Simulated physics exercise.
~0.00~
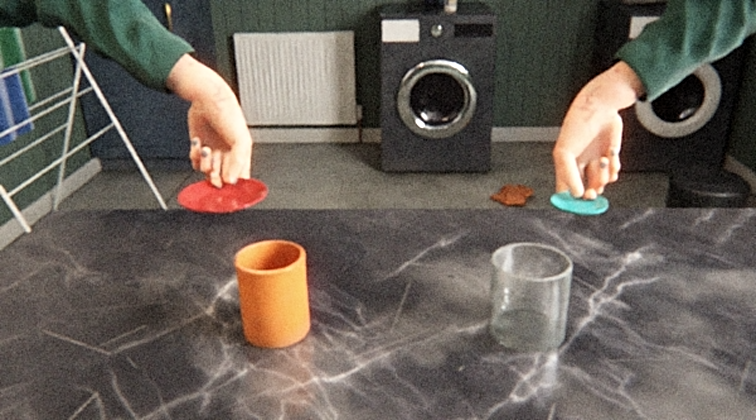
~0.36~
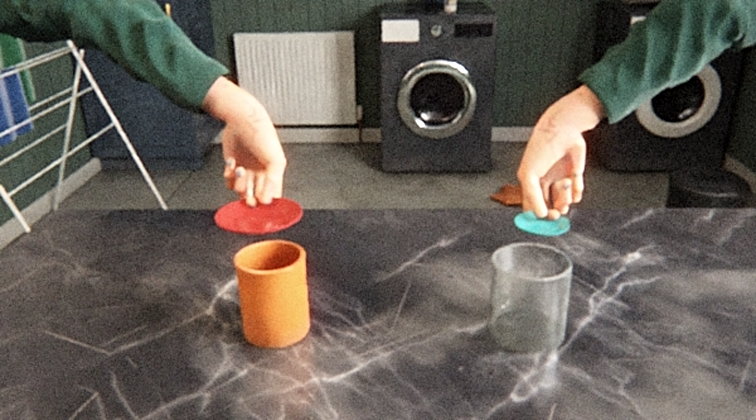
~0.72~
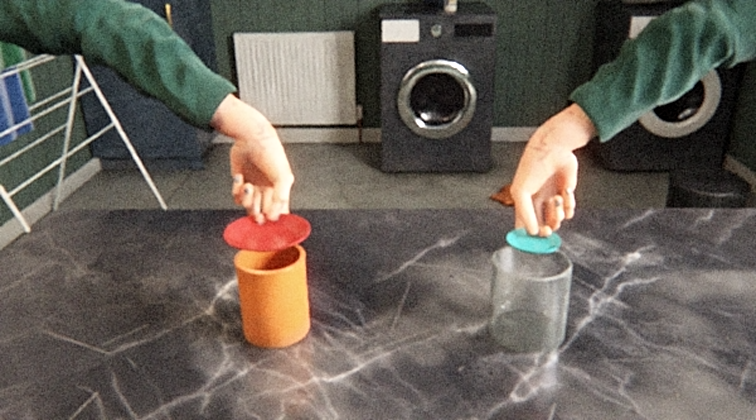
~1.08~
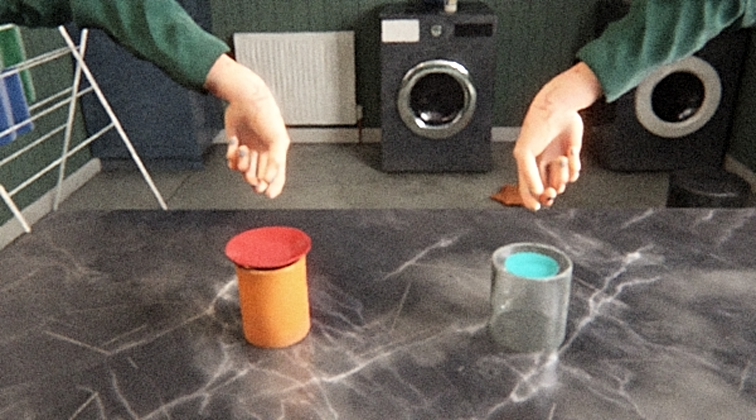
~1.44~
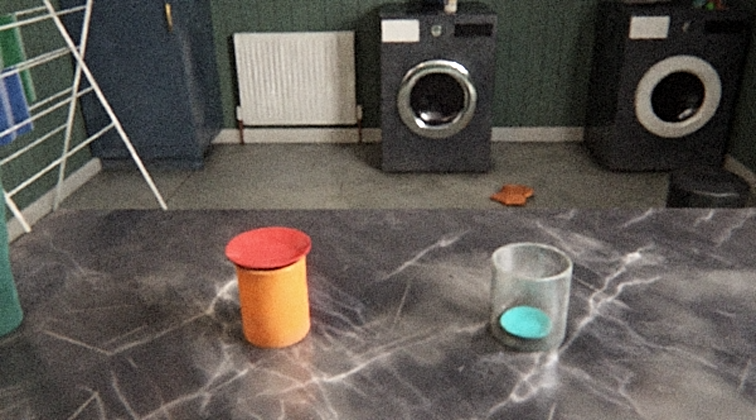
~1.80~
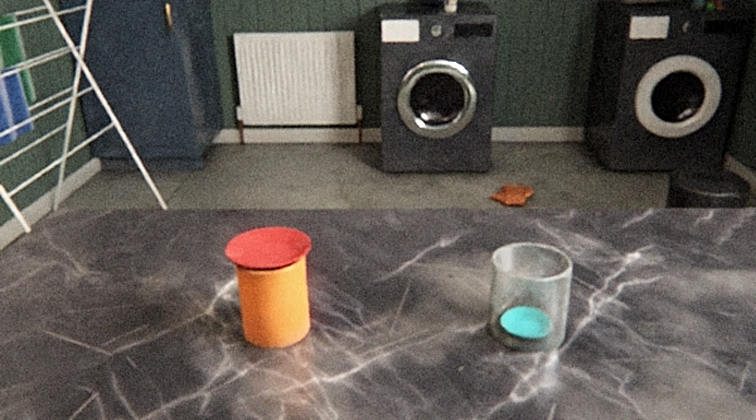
In a laundry room, hands release two discs; red covers orange cup, turquoise falls inside glass.
